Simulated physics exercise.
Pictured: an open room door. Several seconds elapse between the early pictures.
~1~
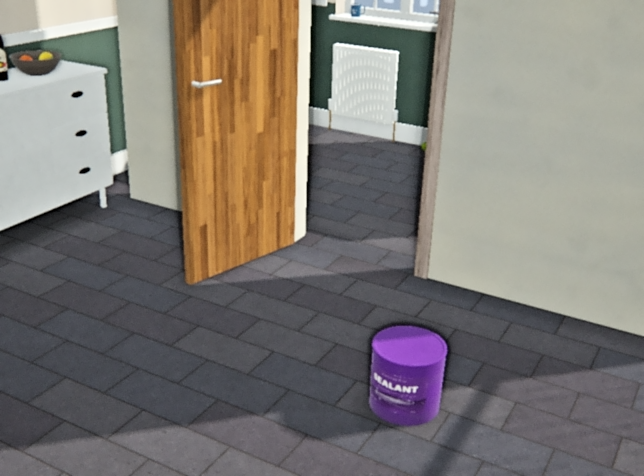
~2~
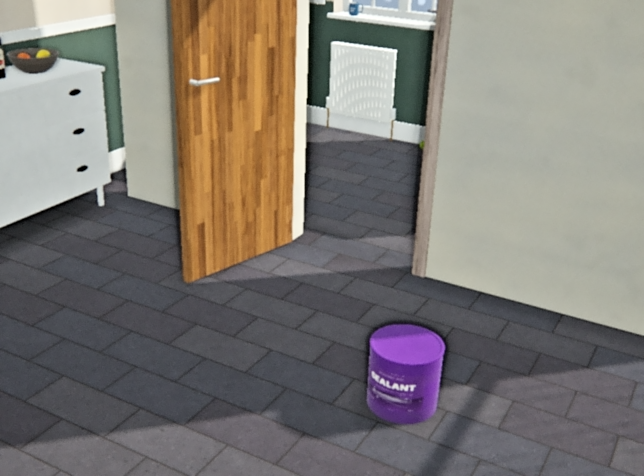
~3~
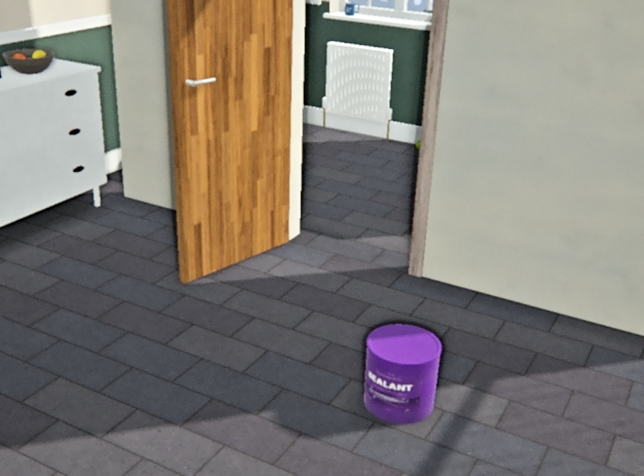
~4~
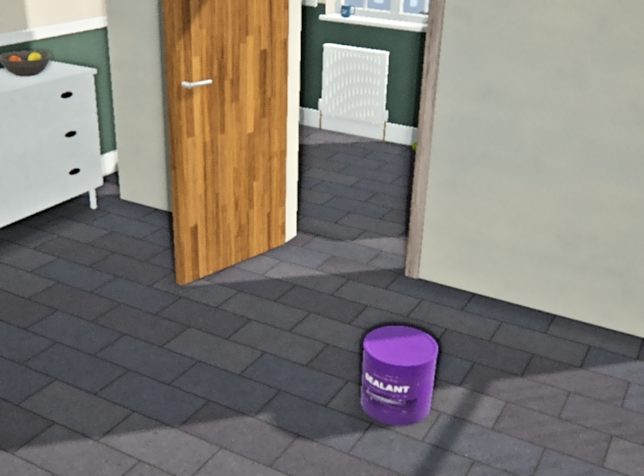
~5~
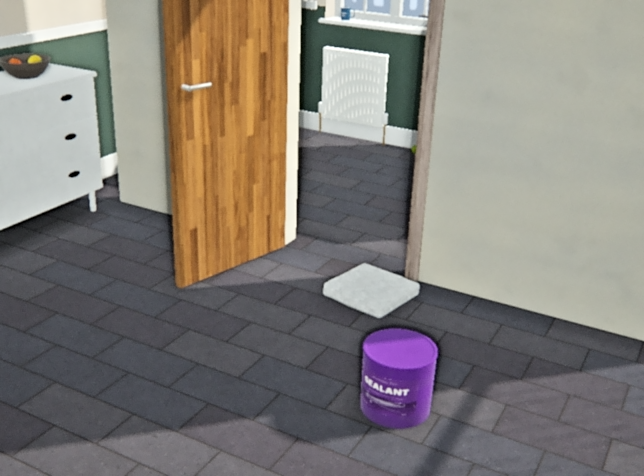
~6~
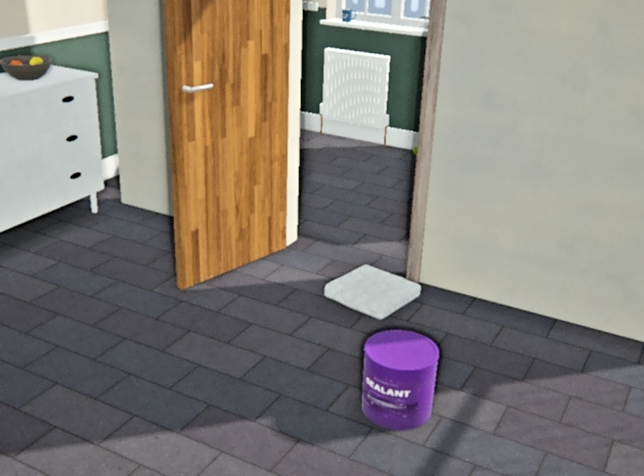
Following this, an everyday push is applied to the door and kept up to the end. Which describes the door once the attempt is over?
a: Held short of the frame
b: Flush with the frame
Answer: A.
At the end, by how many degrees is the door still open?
The door ends up some 30° open.
Then, 0.80 s on from there, door at 89°.
Then, 1.50 s on from there, door at 61°.
Then, 2.00 s on from there, door at 39°; white cushion shifted a little near (381, 290).
Then, 2.20 s on from there, door at 30°; white cushion shifted a little near (396, 289).
In the end, door at 29°; moved from the start, white cushion; purple pail unmoved. At the end, from the last picture's camera, white cushion near (398, 289).
